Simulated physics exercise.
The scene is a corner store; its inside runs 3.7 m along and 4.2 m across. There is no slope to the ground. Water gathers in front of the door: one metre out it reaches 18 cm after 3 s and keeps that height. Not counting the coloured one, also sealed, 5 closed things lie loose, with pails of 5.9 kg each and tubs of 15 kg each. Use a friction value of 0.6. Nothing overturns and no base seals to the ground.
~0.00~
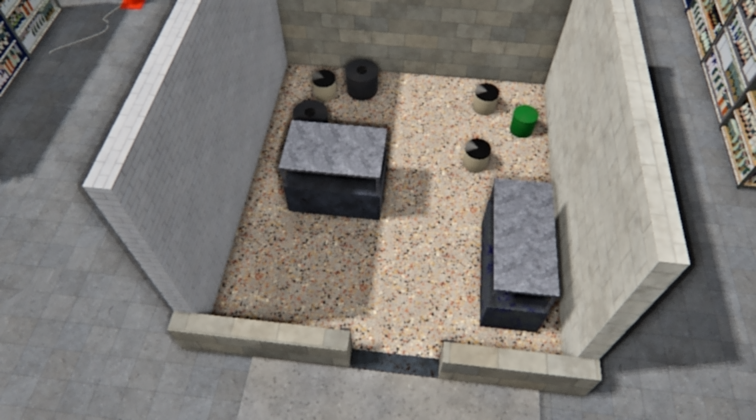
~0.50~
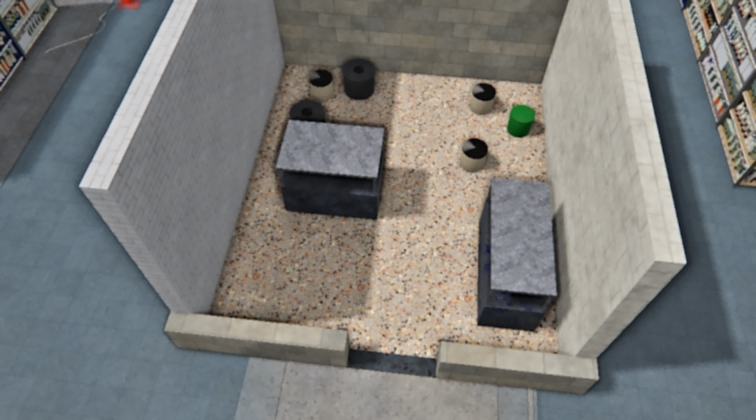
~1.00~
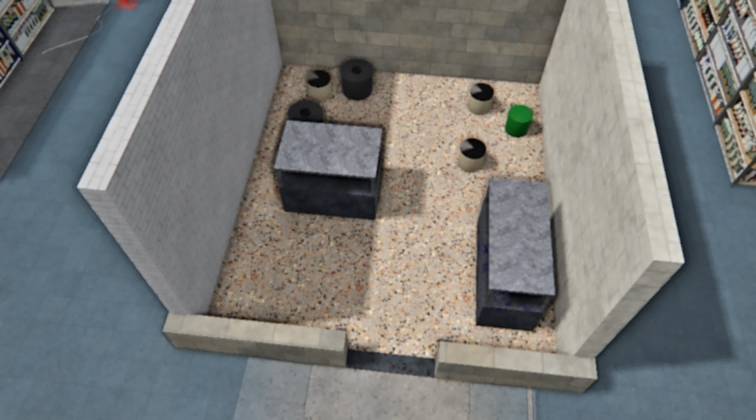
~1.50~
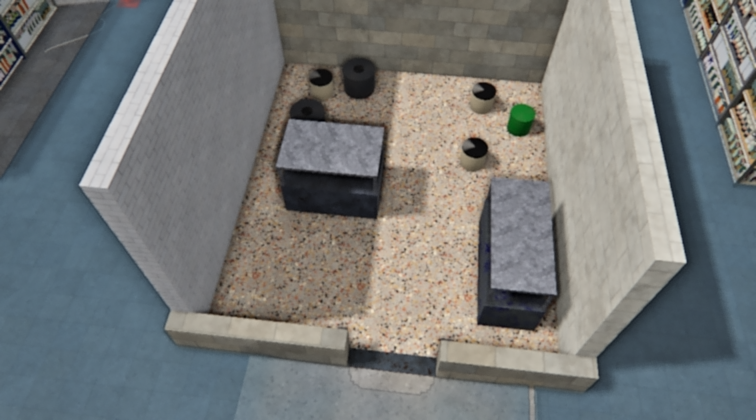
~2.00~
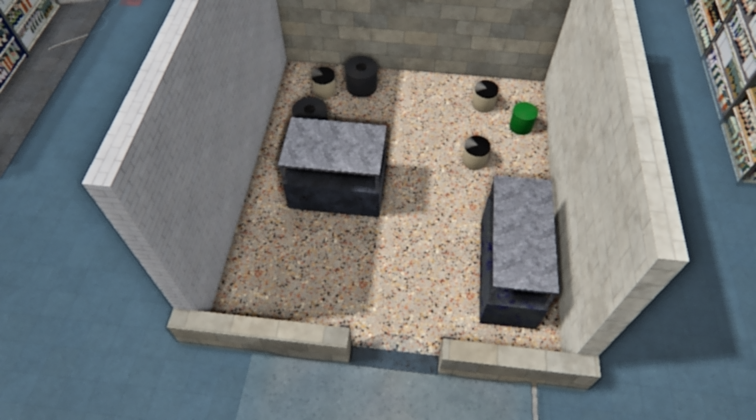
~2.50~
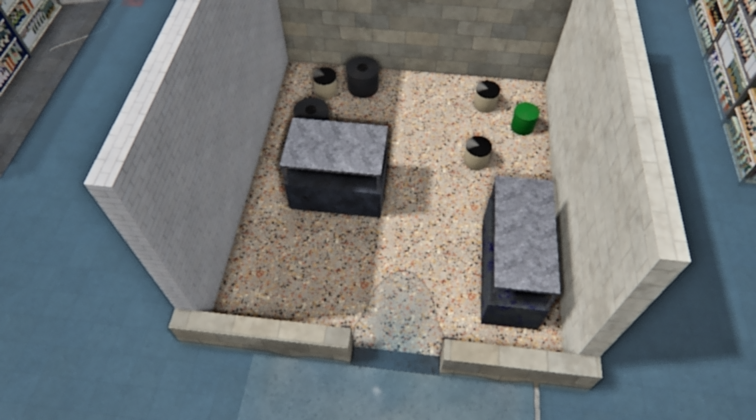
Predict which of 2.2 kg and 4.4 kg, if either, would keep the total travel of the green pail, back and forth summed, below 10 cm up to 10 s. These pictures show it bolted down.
I'd say even the double load falls short.
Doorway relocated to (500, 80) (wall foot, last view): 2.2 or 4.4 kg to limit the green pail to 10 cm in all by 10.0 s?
For that position, nothing offered succeeds.
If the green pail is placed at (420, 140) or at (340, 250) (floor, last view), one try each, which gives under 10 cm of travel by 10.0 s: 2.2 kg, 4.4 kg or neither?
Log: Try 1 neither pick works; try 2 neither pick works.
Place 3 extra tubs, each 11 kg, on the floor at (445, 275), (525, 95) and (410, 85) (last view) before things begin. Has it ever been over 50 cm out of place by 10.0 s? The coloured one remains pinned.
Order as asked: Goes beyond / stays within / stays within.
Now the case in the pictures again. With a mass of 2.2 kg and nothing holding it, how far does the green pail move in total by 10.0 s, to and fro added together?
Some 100 centimetres of travel in total.
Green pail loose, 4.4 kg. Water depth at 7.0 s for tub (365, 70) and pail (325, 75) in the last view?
Roughly 4 and 1 cm.
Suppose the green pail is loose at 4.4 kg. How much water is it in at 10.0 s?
Close to 8 cm deep.
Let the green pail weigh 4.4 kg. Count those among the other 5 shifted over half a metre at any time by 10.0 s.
The total is 0.
After 3.5 s the green pail would be 0 cm from its start with 2.2 kg and 0 cm from its start with 4.4 kg; 0 cm of water round it then.
After 4.5 s the green pail would be 0 cm from its start with 2.2 kg and 0 cm from its start with 4.4 kg; 0 cm of water round it then.
After 7.0 s the green pail would be 17 cm from its start with 2.2 kg and 0 cm from its start with 4.4 kg; 3 cm of water round it then.
After 10.0 s the green pail would be 63 cm from its start with 2.2 kg and 53 cm from its start with 4.4 kg; 8 cm of water round it then.
